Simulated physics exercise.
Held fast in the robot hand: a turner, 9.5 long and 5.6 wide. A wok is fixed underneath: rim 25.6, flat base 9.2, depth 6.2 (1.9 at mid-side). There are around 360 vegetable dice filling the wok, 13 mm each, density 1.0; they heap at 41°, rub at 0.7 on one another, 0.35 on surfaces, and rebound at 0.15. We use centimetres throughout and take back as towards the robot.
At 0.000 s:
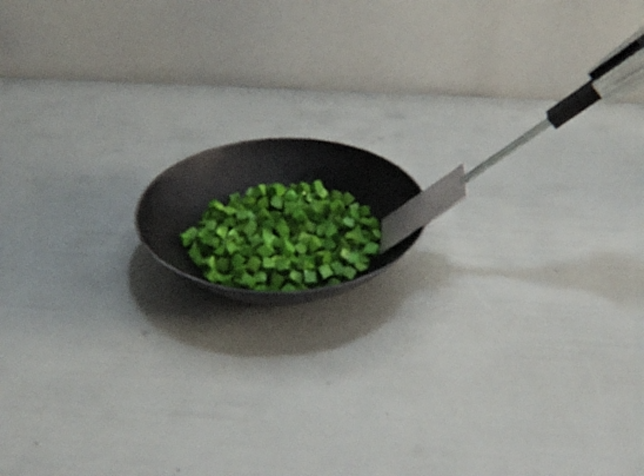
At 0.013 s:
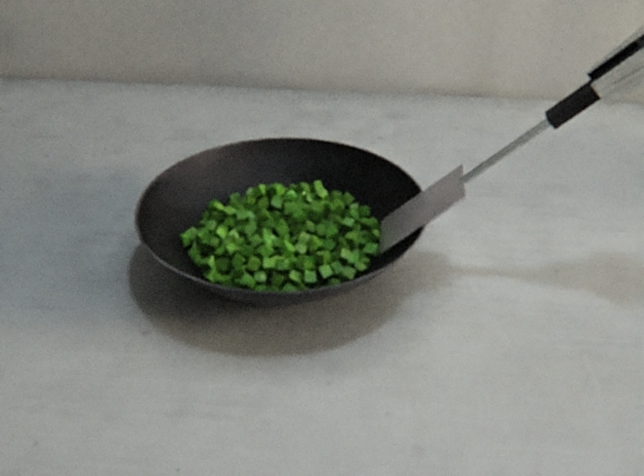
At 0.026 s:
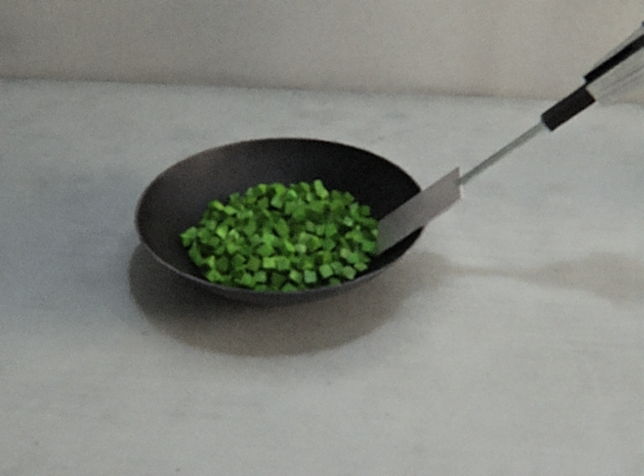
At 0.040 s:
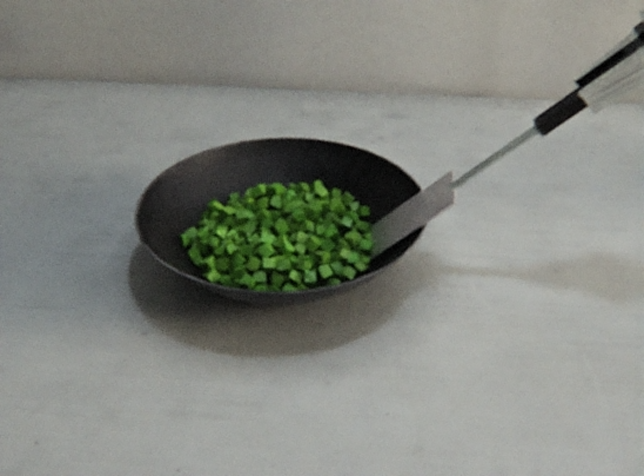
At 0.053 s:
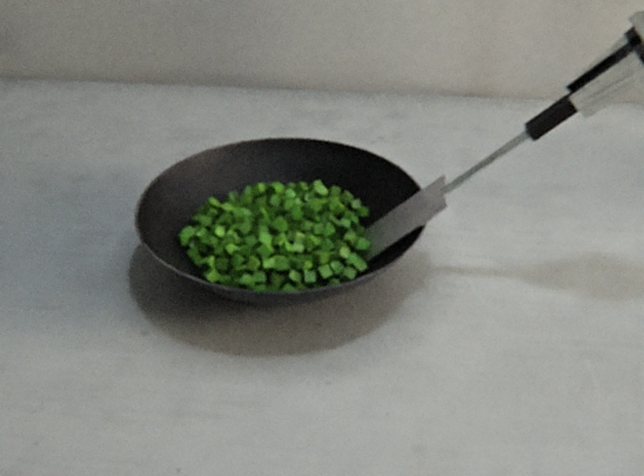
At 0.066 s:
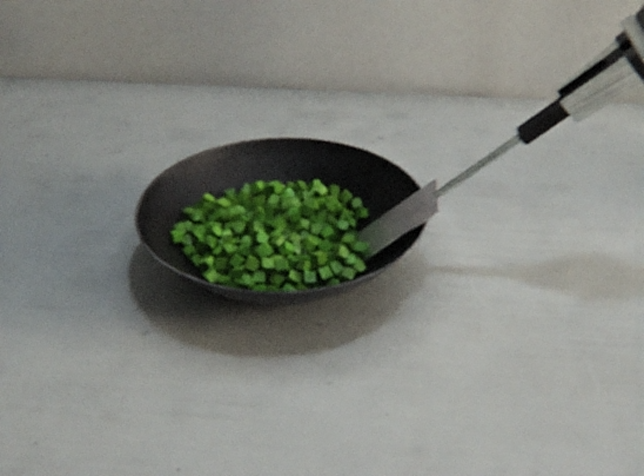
A robot hand slides a turner slightly down and left into green dice in a wok.
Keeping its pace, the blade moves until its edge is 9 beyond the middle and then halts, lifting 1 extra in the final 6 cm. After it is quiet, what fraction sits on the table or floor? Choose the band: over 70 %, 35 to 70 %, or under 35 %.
Under 35 %.
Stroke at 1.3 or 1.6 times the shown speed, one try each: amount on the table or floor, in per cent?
Some 30 and 40 per cent.
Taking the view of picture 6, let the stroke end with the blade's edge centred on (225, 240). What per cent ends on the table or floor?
Around 10 percent ends on the table or floor.
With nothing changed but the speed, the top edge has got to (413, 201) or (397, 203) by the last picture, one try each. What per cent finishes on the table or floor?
About 45 and 45 percent.
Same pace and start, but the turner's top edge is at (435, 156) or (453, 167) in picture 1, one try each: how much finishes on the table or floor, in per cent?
Close to 30 and 30 percent respectively.
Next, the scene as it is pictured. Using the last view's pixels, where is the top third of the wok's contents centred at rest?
It is centred near (186, 218) in the last view.
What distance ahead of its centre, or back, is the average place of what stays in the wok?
It sits near 3.5 centimetres ahead of centre.
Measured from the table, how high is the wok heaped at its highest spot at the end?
8.0 cm.
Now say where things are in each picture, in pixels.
The turner top edge at (466, 179), sloping 43°; upper third of the load around (287, 236), from x 185 to 375, top at y 190; 359 in the wok, in the first picture.
The turner top edge at (465, 180), sloping 43°; upper third of the load around (287, 236), from x 185 to 375, top at y 190, in the second picture.
The turner top edge at (461, 182), sloping 43°; upper third of the load around (284, 236), from x 185 to 375, top at y 190, in the third picture.
The turner top edge at (454, 186), sloping 43°; upper third of the load around (286, 238), from x 185 to 370, top at y 190, in the fourth picture.
The turner top edge at (447, 190), sloping 43°; upper third of the load around (279, 233), from x 185 to 365, top at y 190, in the fifth picture.
The turner top edge at (439, 194), sloping 43°; upper third of the load around (275, 230), from x 175 to 360, top at y 185; 359 in the wok, in the sixth picture.
After 0.19 s, sloping 43°, highest piece 8 above the table; 359 in the wok.
After 0.32 s, sloping 43°, highest piece 9 above the table; 347 in the wok, 1 on the table or floor, 11 on the blade or in flight.
After 0.58 s, sloping 43°, highest piece 8 above the table; 260 in the wok, 96 on the table or floor, 3 on the blade or in flight.
After 1.63 s, sloping 43°, highest piece 8 above the table; 260 in the wok, 99 on the table or floor.
In the end, 260 in the wok, 99 on the table or floor. That is 28 % on the table or floor.
